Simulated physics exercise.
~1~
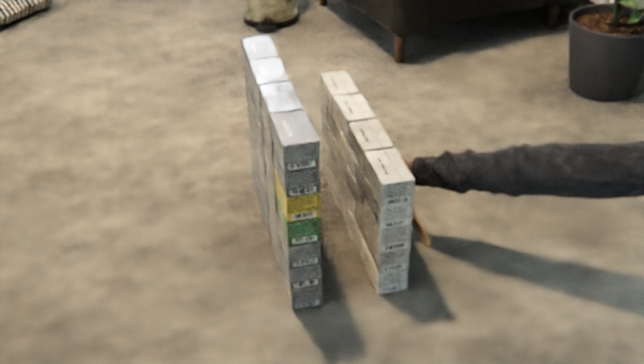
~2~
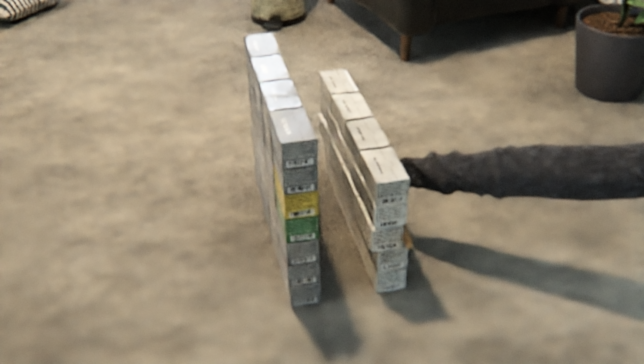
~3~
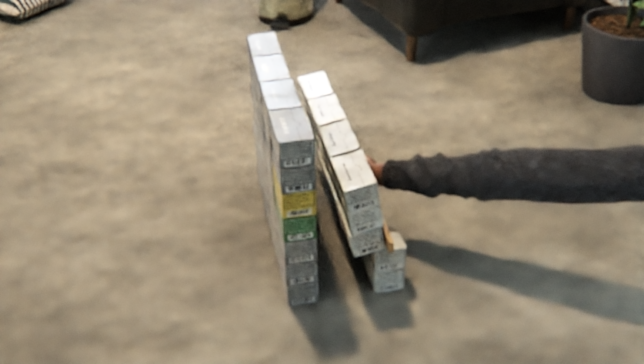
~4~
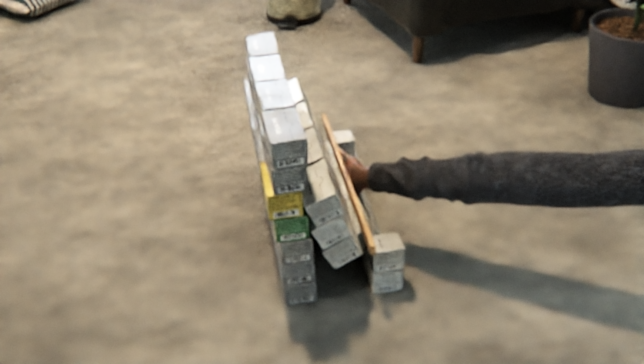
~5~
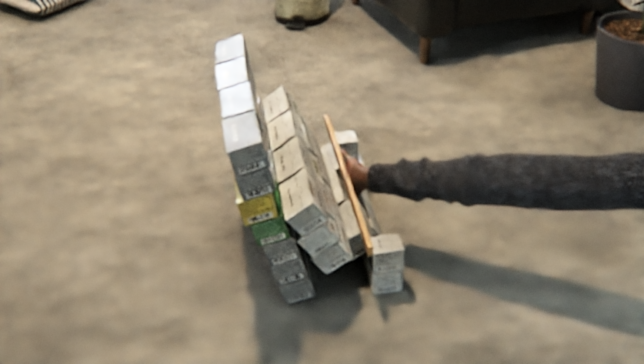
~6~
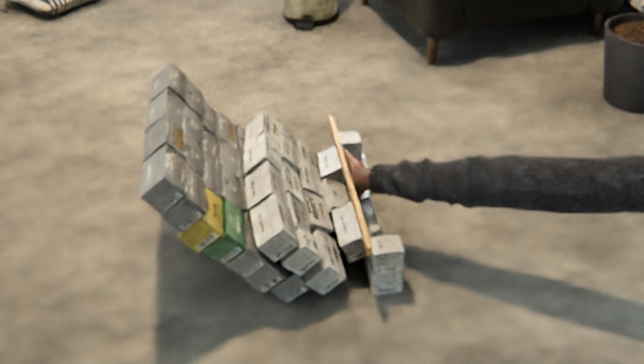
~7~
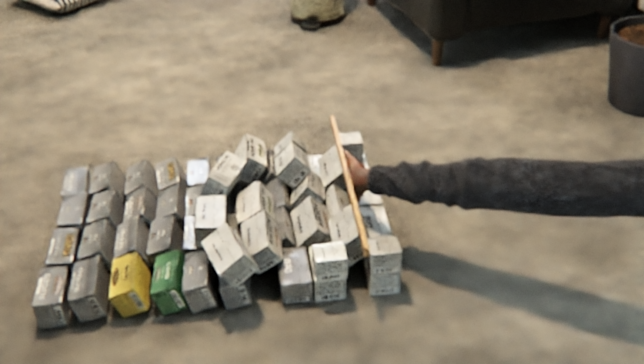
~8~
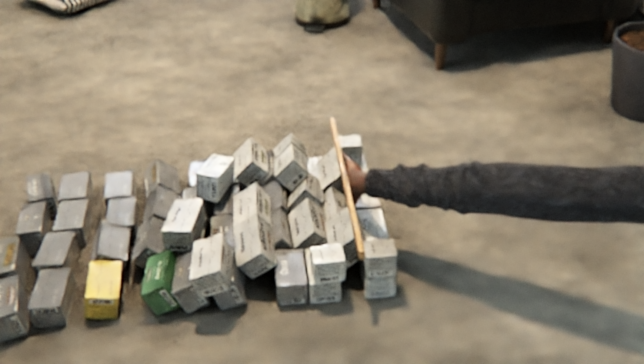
A dark-sleeved arm reaches in from the right across a mottled grey-brown living-room floor, seen from above at an angle, with dark furniture and a potted plant behind. Two thin walls of small packets stand side by side, the left one grey with a yellow packet above a green one at its near end, the right one paler. The hand drives an upright wooden strip leftward into the pale wall, which leans and breaks against the grey wall. Both tip left and spill across the floor. The strip stops, still upright beside a few standing packets, while yellow and green lie among the scattered grey ones.
